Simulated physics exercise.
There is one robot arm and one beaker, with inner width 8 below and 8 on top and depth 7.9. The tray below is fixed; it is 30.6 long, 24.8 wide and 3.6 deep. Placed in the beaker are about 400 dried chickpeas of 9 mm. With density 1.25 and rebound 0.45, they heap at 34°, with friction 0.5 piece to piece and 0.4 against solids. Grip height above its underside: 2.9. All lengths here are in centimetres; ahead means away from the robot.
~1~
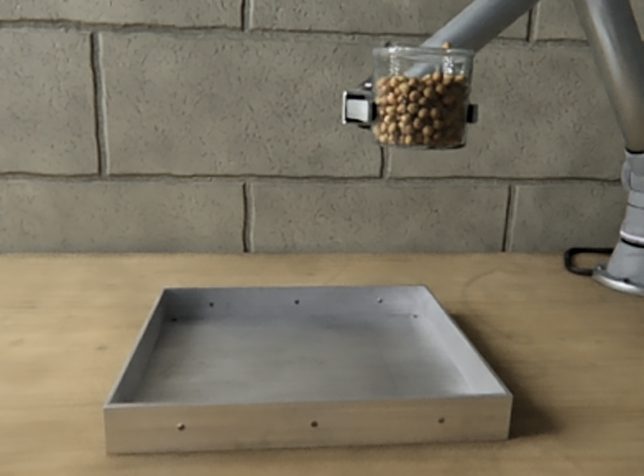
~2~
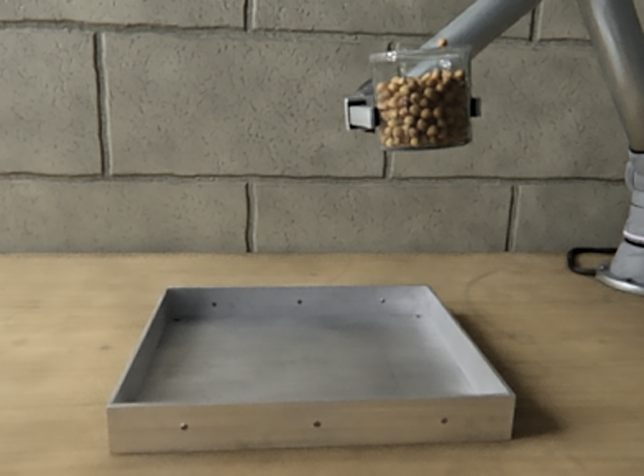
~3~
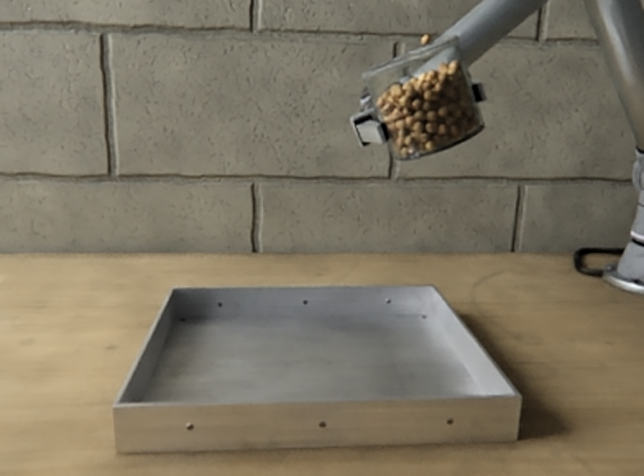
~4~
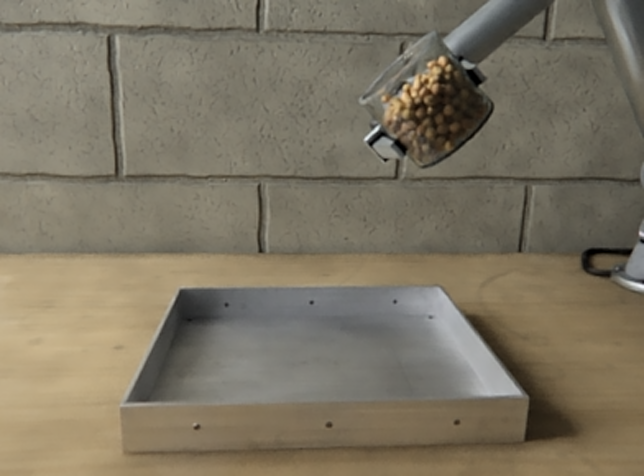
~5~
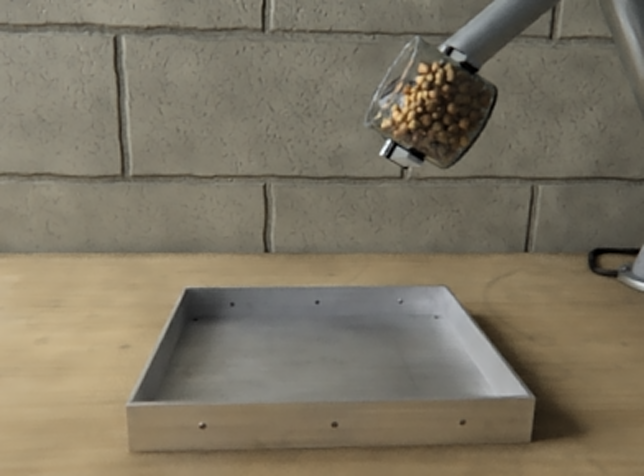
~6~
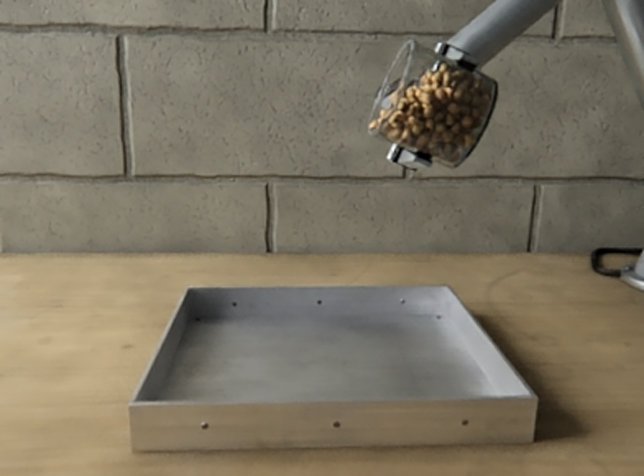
A grey robot arm reaches in from the upper right of a wooden tabletop, seen from the front and slightly above against a grey block wall. It holds a clear beaker of tan chickpeas above a shallow, empty grey tray. The arm rotates the beaker steeply to the left, the chickpeas shift toward its mouth, and the view slides slightly left.
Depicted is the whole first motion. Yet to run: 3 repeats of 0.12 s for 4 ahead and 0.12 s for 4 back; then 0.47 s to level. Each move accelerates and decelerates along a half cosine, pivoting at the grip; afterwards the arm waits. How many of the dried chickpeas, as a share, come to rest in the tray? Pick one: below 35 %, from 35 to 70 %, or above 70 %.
From 35 to 70 %.
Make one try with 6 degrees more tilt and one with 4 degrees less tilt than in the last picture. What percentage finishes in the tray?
Roughly 65 per cent on the first try and 40 per cent on the second.
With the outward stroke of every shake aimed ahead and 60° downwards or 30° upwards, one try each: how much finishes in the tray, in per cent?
Result: Approx. 10 % and 65 %, one try each.
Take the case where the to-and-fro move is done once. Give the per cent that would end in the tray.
I'd expect something close to 25 per cent.
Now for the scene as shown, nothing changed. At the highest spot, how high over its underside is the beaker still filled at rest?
Around 6.0 cm up.
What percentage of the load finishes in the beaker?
Around 50 in a hundred.
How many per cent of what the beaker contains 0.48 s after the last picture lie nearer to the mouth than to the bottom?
Roughly 50 %.
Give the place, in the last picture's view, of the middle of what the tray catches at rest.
Near (277, 358).
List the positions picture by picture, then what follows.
The first picture shows the beaker middle at (420, 100), level; upper third of the load around (421, 88), from x 380 to 465, top at y 50; 402 in the beaker.
The second picture shows the beaker middle at (422, 100), tilted 6° forward; upper third of the load around (425, 88), from x 380 to 465, top at y 45.
The third picture shows the beaker middle at (424, 101), tilted 23° forward; upper third of the load around (432, 89), from x 380 to 470, top at y 40.
The fourth picture shows the beaker middle at (427, 104), tilted 44° forward; upper third of the load around (438, 89), from x 385 to 480, top at y 60.
The fifth picture shows the beaker middle at (431, 106), tilted 62° forward; upper third of the load around (442, 89), from x 385 to 485, top at y 65.
The sixth picture shows the beaker middle at (432, 107), tilted 68° forward; upper third of the load around (445, 92), from x 375 to 485, top at y 70; 402 in the beaker.
Then, 0.48 s on, tilted 68° forward, highest piece 26 above the table; 261 in the beaker, 92 in the tray, 49 in flight or on a rim.
Then, 0.95 s on, tilted 35° forward, highest piece 28 above the table; 202 in the beaker, 198 in the tray, 1 on the table or floor, 1 in flight or on a rim.
Then, 1.39 s on, level, highest piece 28 above the table; 202 in the beaker, 199 in the tray, 1 on the table or floor.
Then, 2.44 s on, level, highest piece 28 above the table; 202 in the beaker, 199 in the tray, 1 on the table or floor.
In the end, 202 in the beaker, 199 in the tray, 1 on the table or floor. That is 50 % in the tray.
